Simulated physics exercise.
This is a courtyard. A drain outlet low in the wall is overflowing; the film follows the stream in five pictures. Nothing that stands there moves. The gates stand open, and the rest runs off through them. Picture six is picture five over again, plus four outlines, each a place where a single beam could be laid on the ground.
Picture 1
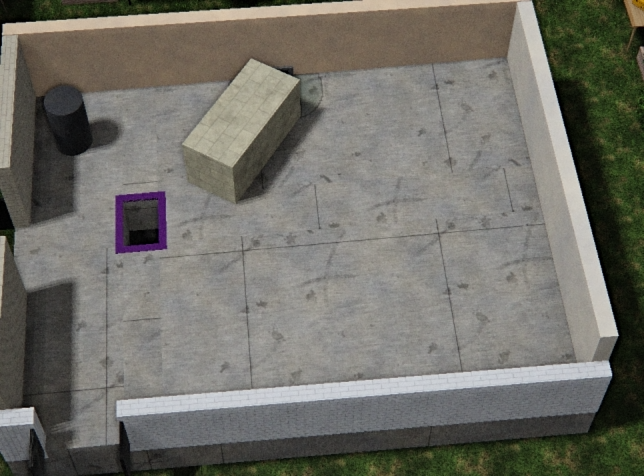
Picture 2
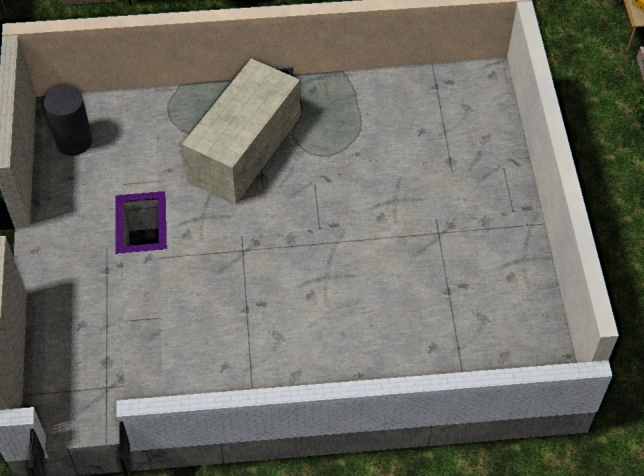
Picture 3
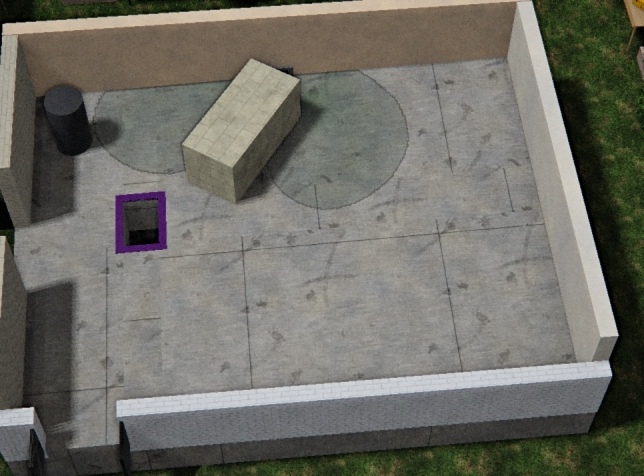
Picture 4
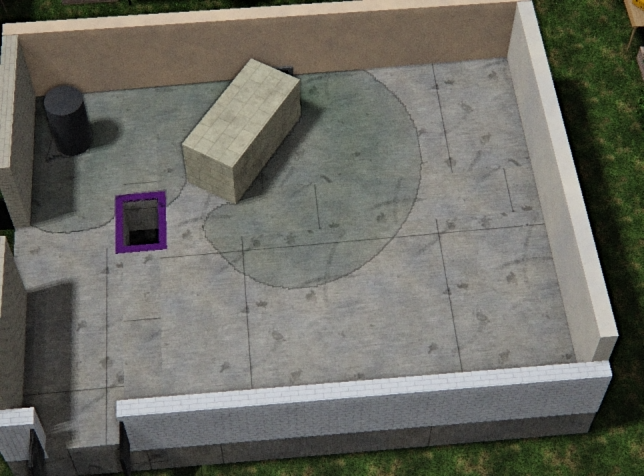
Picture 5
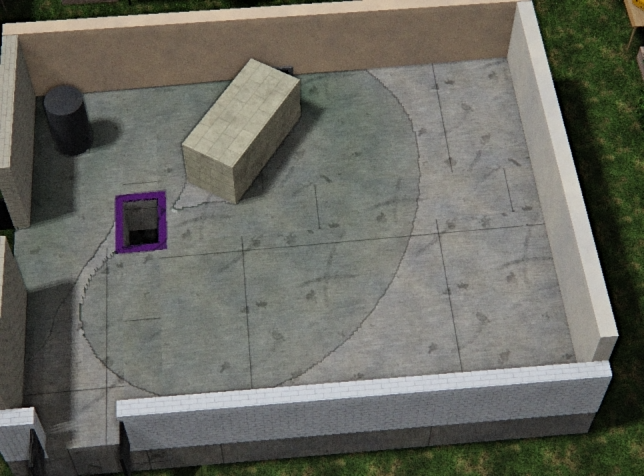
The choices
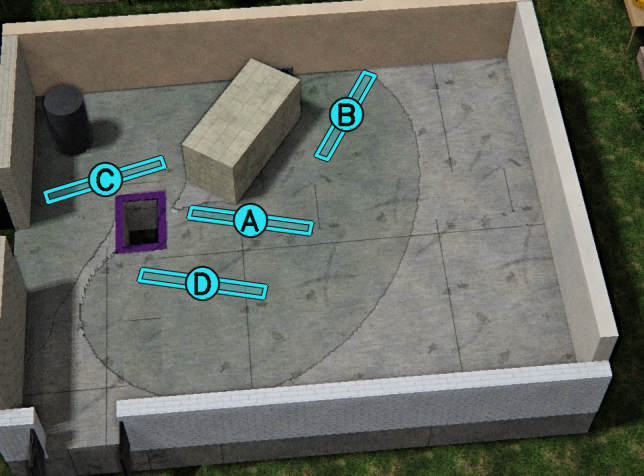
Water spreading from behind a pale block across a walled grey courtyard, surrounding a dark cylinder, then reaching a purple-edged gully.
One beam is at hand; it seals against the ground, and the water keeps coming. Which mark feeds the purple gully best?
Choose D.
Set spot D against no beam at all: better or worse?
Better.
On the marked copy, A from (190, 212) to (310, 228); B from (321, 157) to (369, 74); C from (46, 197) to (162, 162); D from (140, 275) to (264, 292).
Choosing A, about 13 % of the stream runs into the purple gully, about 87 % out by the gates.
Choosing B, about 8 % of the stream runs into the purple gully, about 92 % out by the gates.
Choosing C, about 8 % of the stream runs into the purple gully, about 89 % out by the gates.
Choosing D, about 23 % of the stream runs into the purple gully, about 77 % out by the gates.
